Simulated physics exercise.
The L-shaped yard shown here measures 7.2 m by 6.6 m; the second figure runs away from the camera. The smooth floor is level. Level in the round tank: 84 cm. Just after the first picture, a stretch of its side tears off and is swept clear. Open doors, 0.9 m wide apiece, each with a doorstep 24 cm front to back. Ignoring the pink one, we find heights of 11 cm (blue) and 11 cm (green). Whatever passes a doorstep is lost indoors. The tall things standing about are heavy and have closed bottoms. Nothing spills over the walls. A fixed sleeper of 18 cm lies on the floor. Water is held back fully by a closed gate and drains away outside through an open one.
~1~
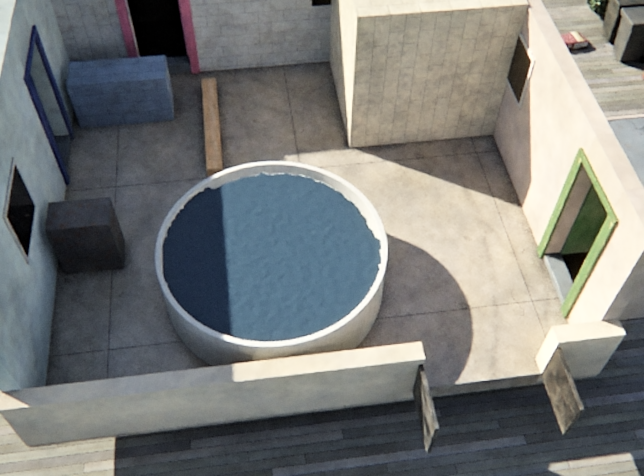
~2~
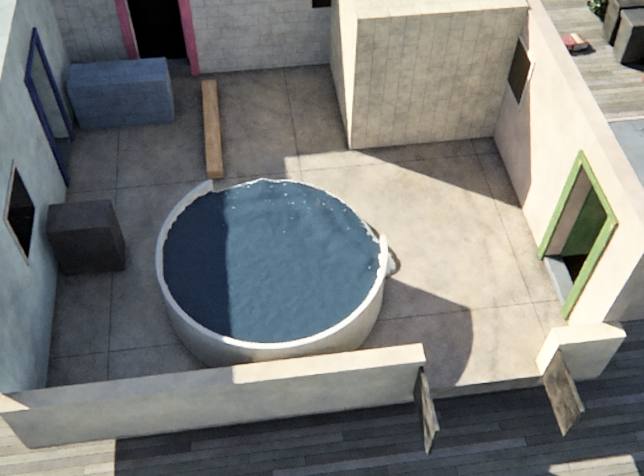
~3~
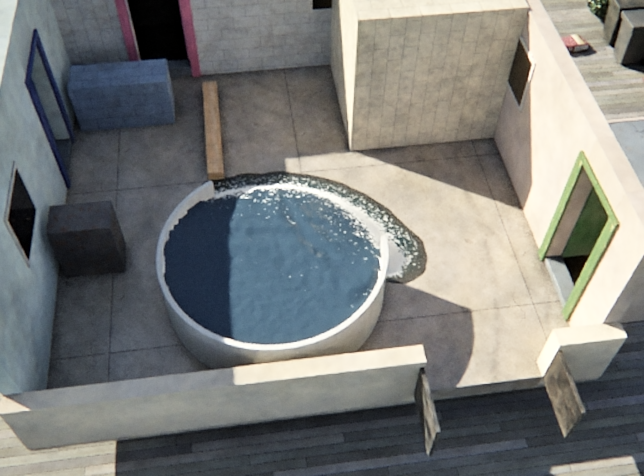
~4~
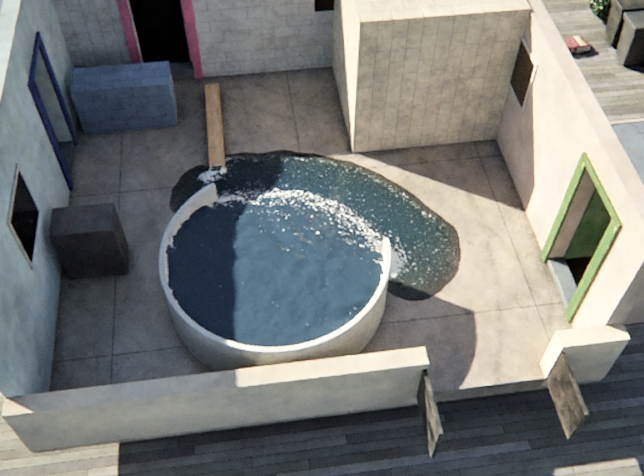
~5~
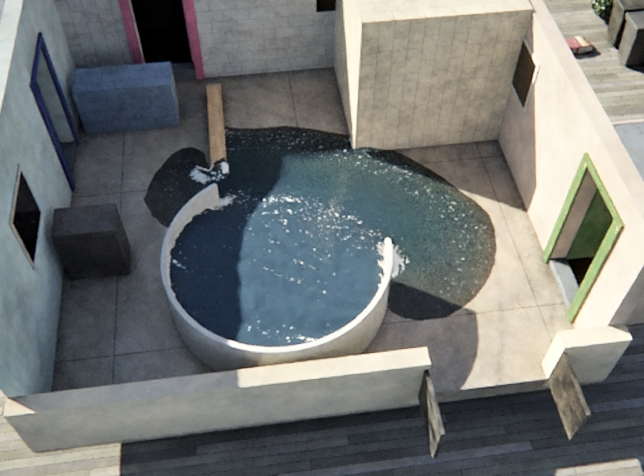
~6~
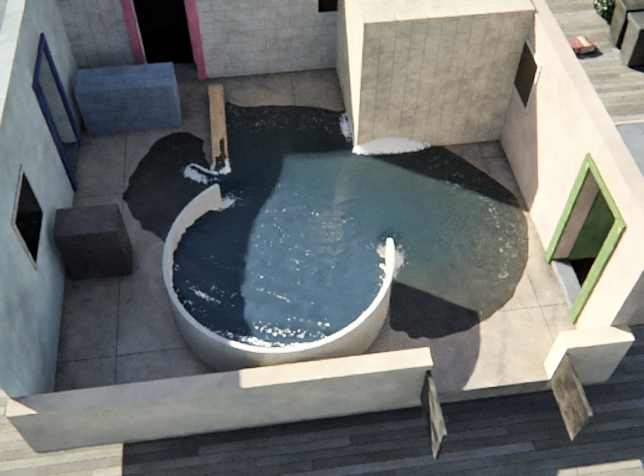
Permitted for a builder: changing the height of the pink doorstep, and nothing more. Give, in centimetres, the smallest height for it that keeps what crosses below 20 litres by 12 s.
Close to 25 cm is just enough.
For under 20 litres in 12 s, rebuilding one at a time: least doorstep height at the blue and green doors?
You'd want about 11.5 centimetres at blue and about 15 centimetres at green.
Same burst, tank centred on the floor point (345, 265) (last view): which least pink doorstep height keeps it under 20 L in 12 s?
Minimum: Approx. 22 cm.
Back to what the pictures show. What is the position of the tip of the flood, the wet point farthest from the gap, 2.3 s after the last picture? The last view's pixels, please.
Around pixel (85, 92).
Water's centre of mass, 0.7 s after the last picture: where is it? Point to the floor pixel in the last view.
My guess is close to (309, 231).
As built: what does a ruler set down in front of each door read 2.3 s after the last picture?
Door by door in cm - pink 19, blue 7, green 15.
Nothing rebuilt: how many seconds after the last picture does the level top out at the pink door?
That happens close to 4.5 s on the clock.
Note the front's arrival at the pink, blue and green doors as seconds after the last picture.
Arrival: Pink 0.6 s, blue 0.5 s, green 0.2 s.
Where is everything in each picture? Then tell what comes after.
Still water, 84 cm deep, in the round tank at (272, 248); the pink door at (158, 29) is dry, in the first frame.
Water pours out on the far side and has run 0.3 m, to (391, 256); about 8 cm deep outside, 84 cm at the back, in the second frame.
Water pours out on the far side and has run 0.8 m, to a hidden place; about 12 cm deep outside, 84 cm at the back, in the third frame.
The gap is on the far side, the front 1.3 m out at (449, 231); the back of the round tank holds 84 cm, in the fourth frame.
Water pours out on the far side and has run 2.0 m, to (225, 131); about 8 cm deep outside, 83 cm at the back, in the fifth frame.
The gap is on the far side, the front 2.6 m out at (225, 106); the back of the round tank holds 76 cm; the pink door at (165, 36), 4.3 m from the gap, is still 1.2 m from the nearest water, in the sixth frame.
Then, 0.7 s after the last picture water covers 55 % of the floor, deepest (64 cm) near (483, 147); 3 cm at the pink door, 0 litres in over its 20 cm doorstep.
Then, 2.3 s after the last picture water covers 70 % of the floor, deepest (46 cm) near (226, 120); 19 cm at the pink door, 0 litres in over its 20 cm doorstep.
Then, 11.3 s after the last picture water covers 95 % of the floor, deepest (18 cm) near (123, 415); 8 cm at the pink door, 52 litres in over its 20 cm doorstep.
At the pink door as built, the water peaked near 29 cm, 4.5 s after the last picture.
Run again over the same 12 s with other heights there, 30 litres in over 23 cm, 4 litres over 31 cm. The limit of 20 litres is kept from about 25 cm up.
